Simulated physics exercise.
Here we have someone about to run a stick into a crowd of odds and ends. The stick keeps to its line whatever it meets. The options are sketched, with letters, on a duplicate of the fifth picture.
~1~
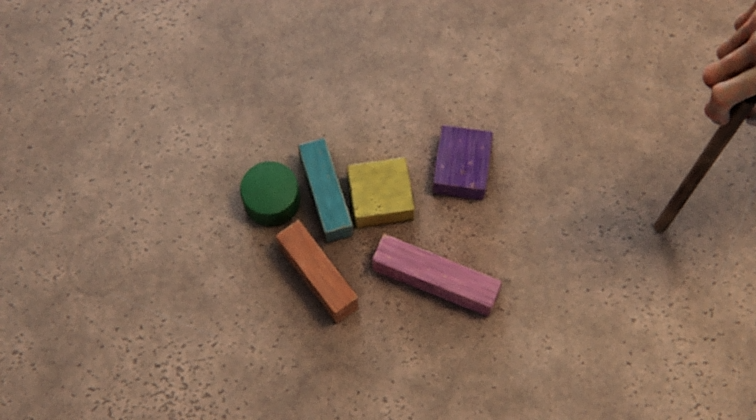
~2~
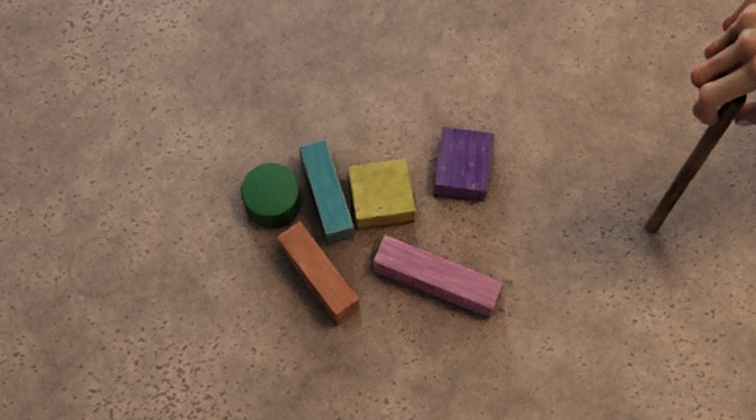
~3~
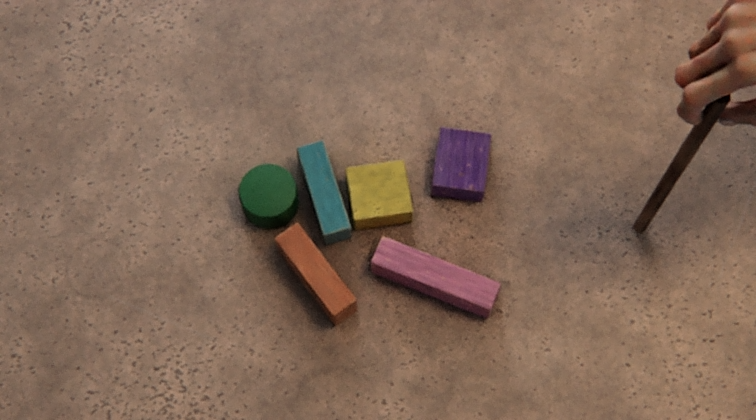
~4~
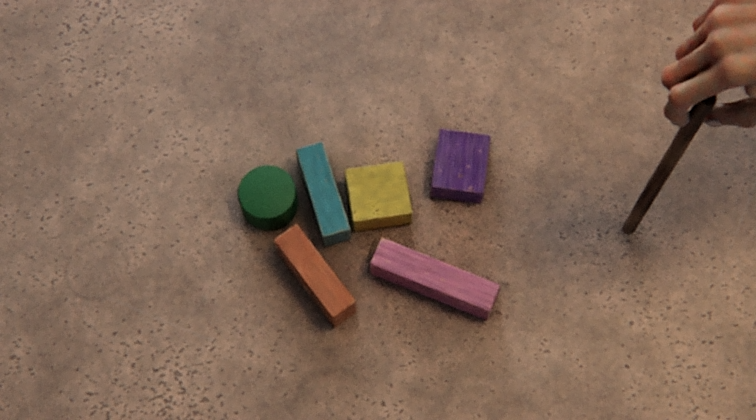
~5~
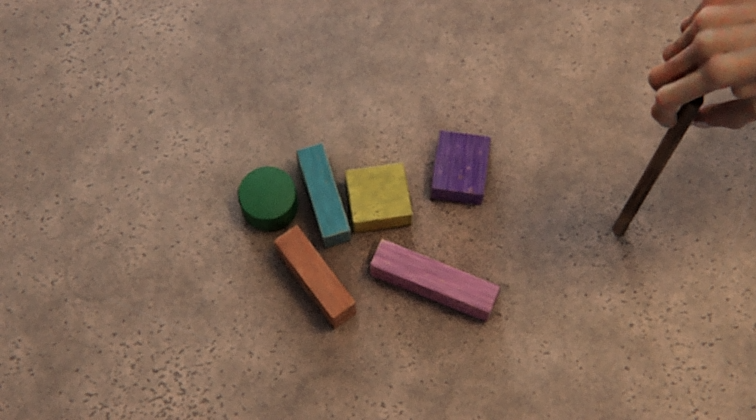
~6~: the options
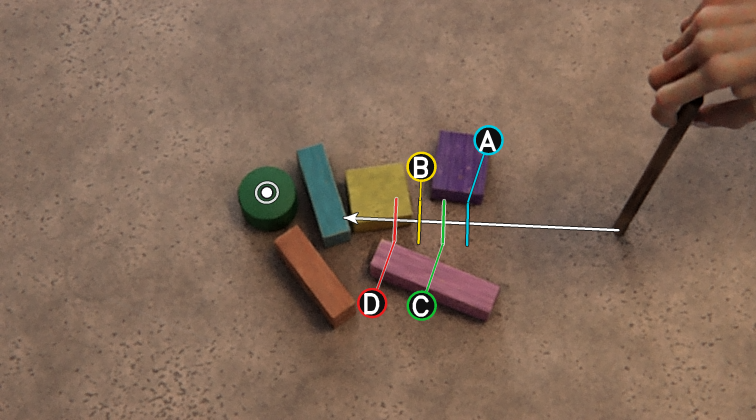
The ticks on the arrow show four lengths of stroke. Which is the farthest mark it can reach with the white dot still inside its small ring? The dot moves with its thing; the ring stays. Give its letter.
All is well up to D.
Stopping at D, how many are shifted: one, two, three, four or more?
Two.
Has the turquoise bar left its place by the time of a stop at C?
No.
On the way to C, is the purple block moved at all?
No.
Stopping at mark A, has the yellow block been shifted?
No.
On the marked copy, A at (468, 224); B at (419, 221); C at (444, 222); D at (395, 220); the arrow from (618, 230) to (345, 218); the white dot at (267, 193).
Following D. Soon after the start, foot of the stick (538, 227).
Later, foot of the stick (457, 223).
In the end, foot of the stick (395, 221); yellow block (361, 192); turquoise bar (310, 193); the dot is still in its ring.
As for the rest, A keeps the dot in but is short; B keeps the dot in but is short; C keeps the dot in but is short.
